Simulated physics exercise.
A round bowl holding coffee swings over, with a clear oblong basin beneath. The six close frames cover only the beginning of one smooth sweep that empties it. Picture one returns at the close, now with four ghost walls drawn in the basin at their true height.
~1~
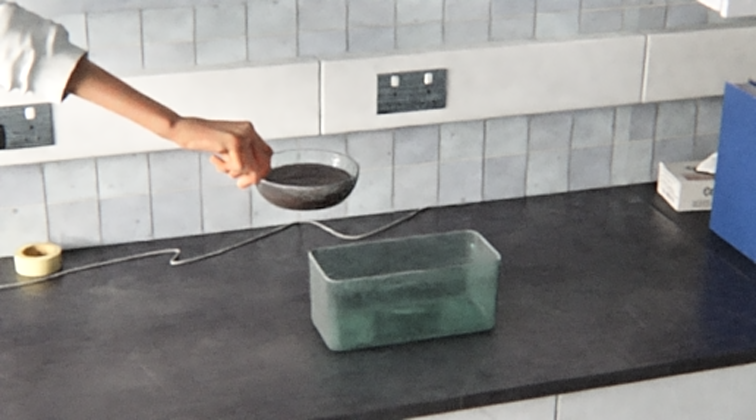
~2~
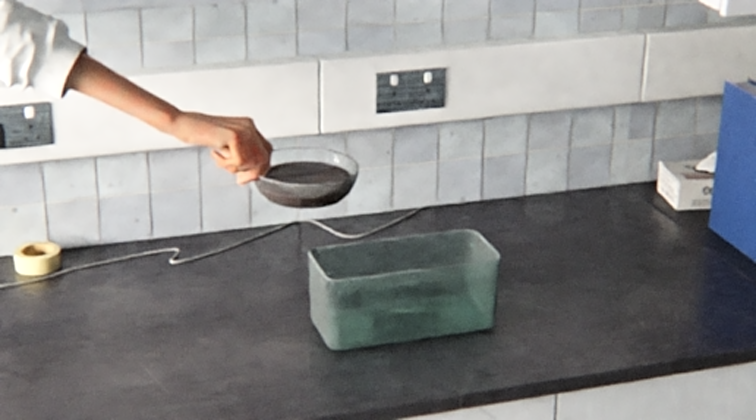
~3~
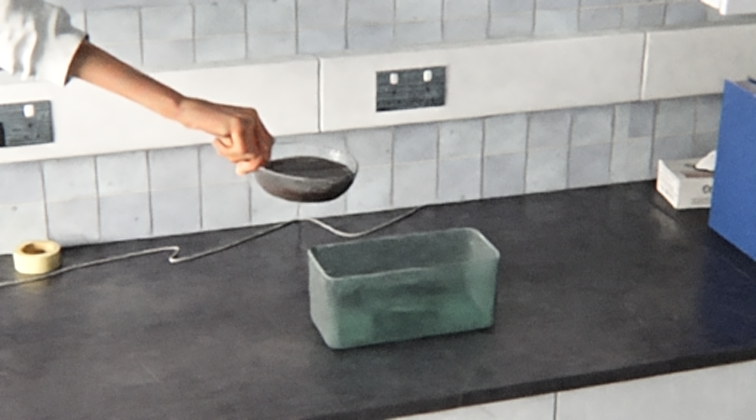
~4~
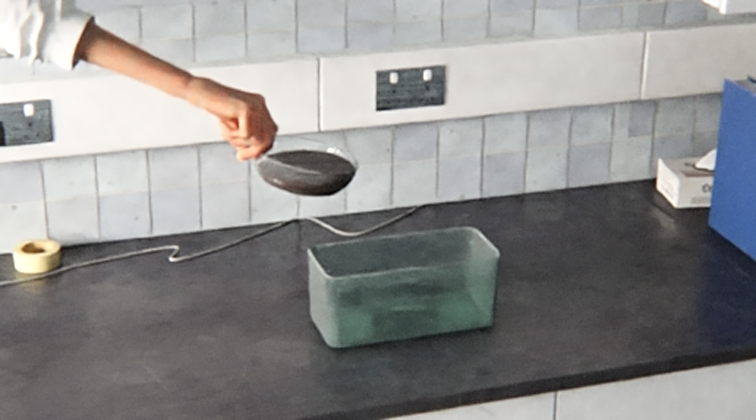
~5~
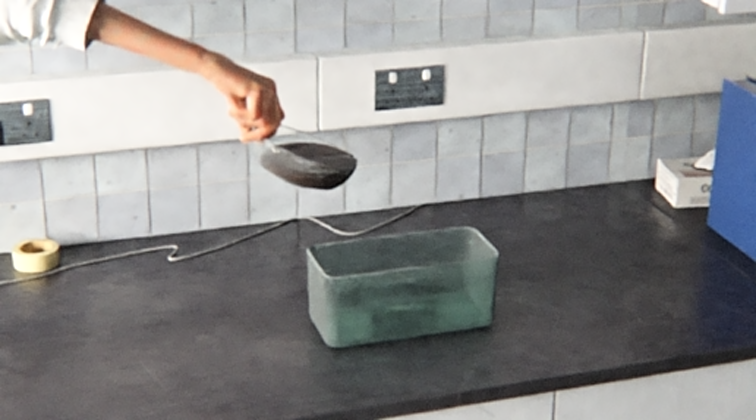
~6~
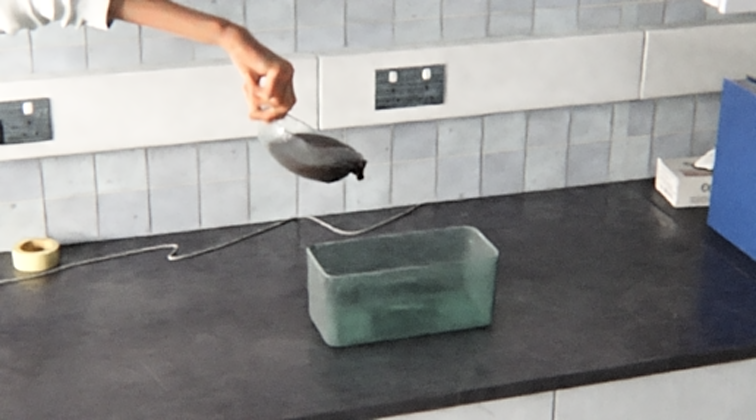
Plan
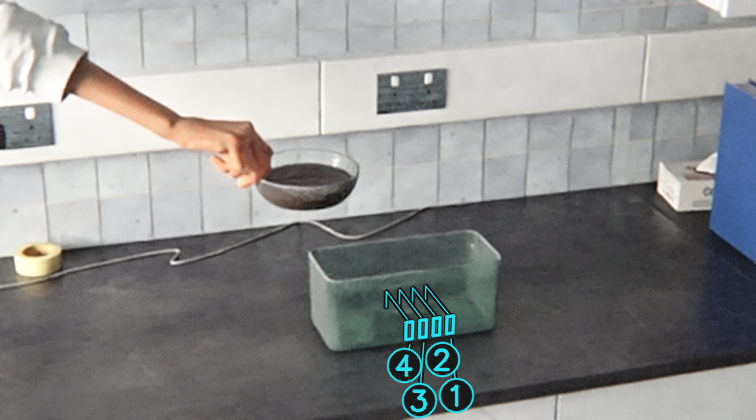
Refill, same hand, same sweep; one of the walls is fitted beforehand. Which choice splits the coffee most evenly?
The best place is 2.
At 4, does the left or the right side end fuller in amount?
The right one.
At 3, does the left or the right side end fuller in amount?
The right side.
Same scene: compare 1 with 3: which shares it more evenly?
3 it is.
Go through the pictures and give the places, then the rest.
The first picture shows upright, lip at (355, 162); basin from (327, 349) to (495, 325); nothing has left yet.
The second picture shows upright, lip at (355, 161); nothing has left yet.
The third picture shows tipped about 6°, lip at (354, 160); nothing has left yet.
The fourth picture shows tipped about 13°, lip at (354, 159); nothing has left yet.
The fifth picture shows tipped about 22°, lip at (353, 159); coffee is over the lip, down to (353, 159).
The sixth picture shows tipped about 33°, lip at (353, 158); coffee is over the lip, down to (357, 176).
In cyan, 1 at (450, 338); 2 at (437, 340); 3 at (423, 342); 4 at (410, 344).
Choosing 1, about 81 % ends left of the wall and 17 % right of it.
Choosing 2, about 48 % ends left of the wall and 50 % right of it.
Choosing 3, about 27 % ends left of the wall and 72 % right of it.
Choosing 4, about 15 % ends left of the wall and 83 % right of it.
